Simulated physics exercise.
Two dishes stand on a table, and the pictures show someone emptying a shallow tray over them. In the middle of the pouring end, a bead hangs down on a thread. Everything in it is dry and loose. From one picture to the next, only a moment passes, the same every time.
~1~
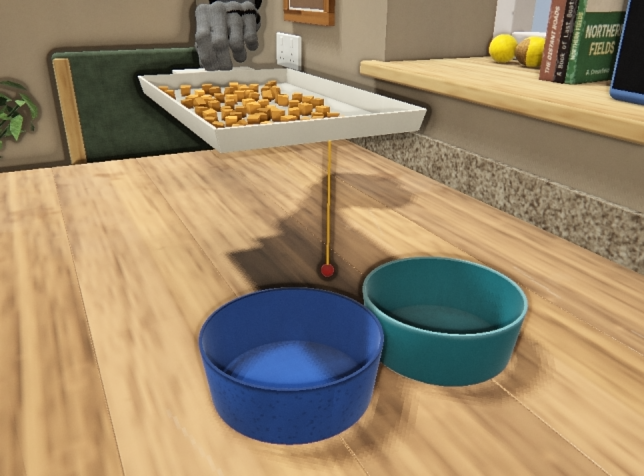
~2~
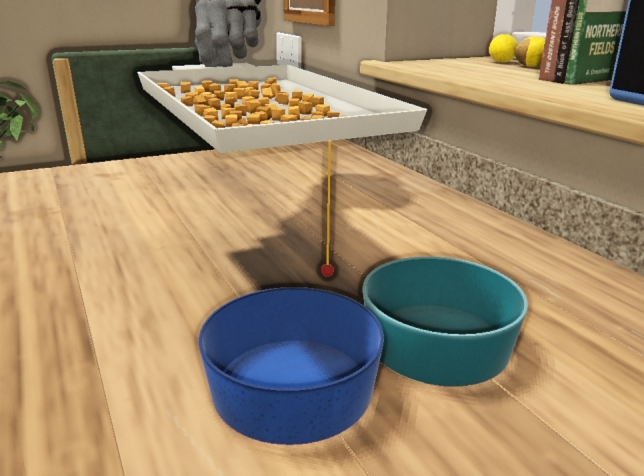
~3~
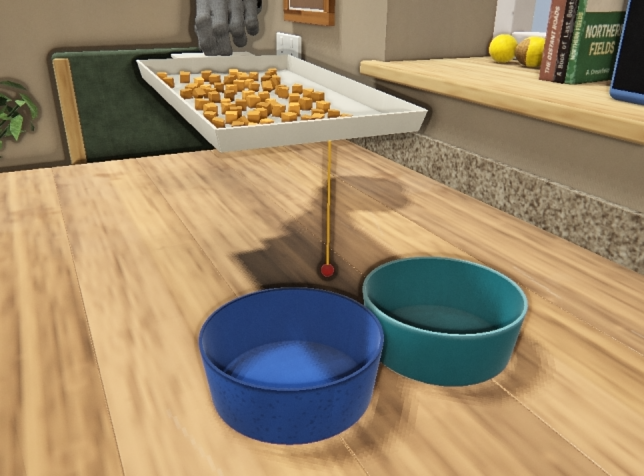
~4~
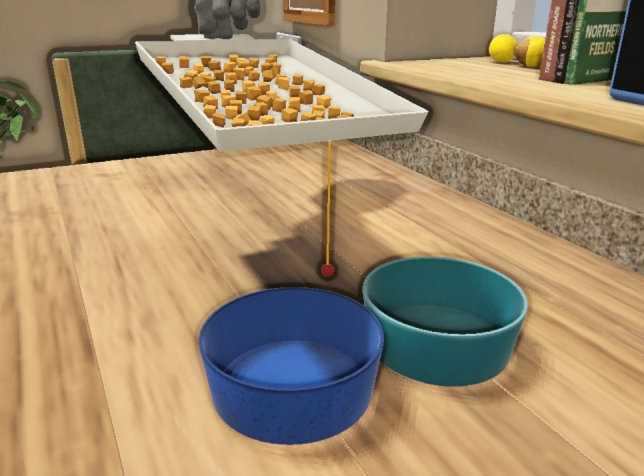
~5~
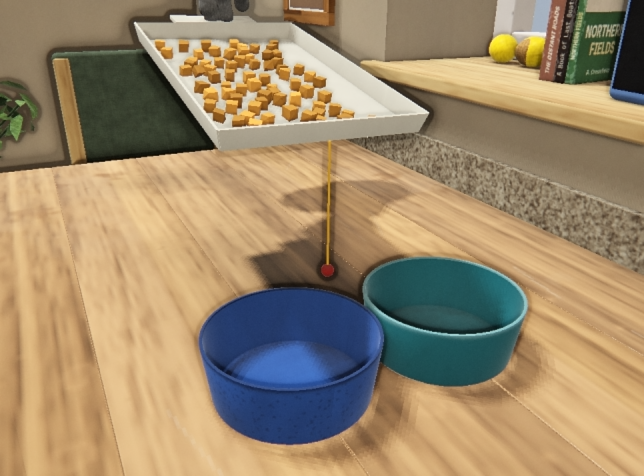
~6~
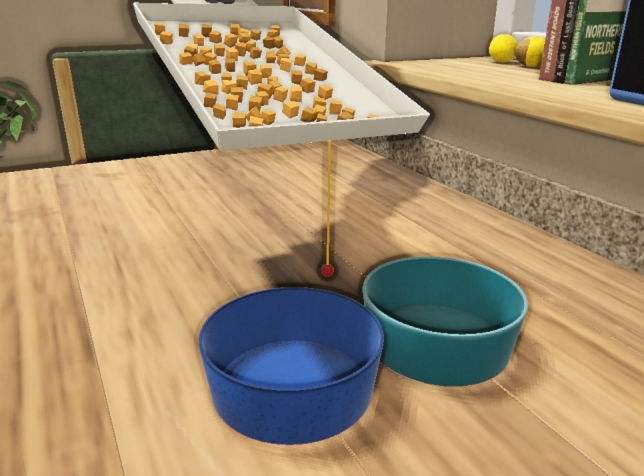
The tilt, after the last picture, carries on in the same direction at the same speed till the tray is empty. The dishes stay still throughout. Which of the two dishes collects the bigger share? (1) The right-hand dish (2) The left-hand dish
Option 2: The left-hand dish.
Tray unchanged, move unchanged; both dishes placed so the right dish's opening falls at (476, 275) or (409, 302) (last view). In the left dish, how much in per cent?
70 and 30 %.
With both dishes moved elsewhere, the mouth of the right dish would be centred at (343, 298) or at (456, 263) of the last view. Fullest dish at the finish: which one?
Place 1 - the dish at right; place 2 - the dish at left.
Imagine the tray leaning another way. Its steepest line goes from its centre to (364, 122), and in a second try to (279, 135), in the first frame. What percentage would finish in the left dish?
Near 0 % and, after that, 90 %.
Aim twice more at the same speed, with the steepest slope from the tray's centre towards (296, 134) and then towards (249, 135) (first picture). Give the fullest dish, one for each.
The leftmost dish, then the leftmost dish.
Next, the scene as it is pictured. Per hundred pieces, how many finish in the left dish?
That part is close to 60 percent of the load.
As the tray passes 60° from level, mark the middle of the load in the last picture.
Look about (323, 114) in the last picture.
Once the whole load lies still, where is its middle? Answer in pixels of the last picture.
Roughly at (342, 383), give or take.
Just after the last frame, tray tipped steeply; the larger part on the tray; just a few in the right dish; about a tenth in the air.
A moment on, tray tipped right over; the larger part on the tray; about a tenth in the left dish; about a tenth in the right dish; about a tenth outside both.
Further on, tray tipped past a quarter turn; roughly half in the left dish; roughly a third in the right dish; about a tenth outside both.
When it is over, tray tipped past a quarter turn; roughly half in the left dish; roughly a third in the right dish; about a tenth outside both.
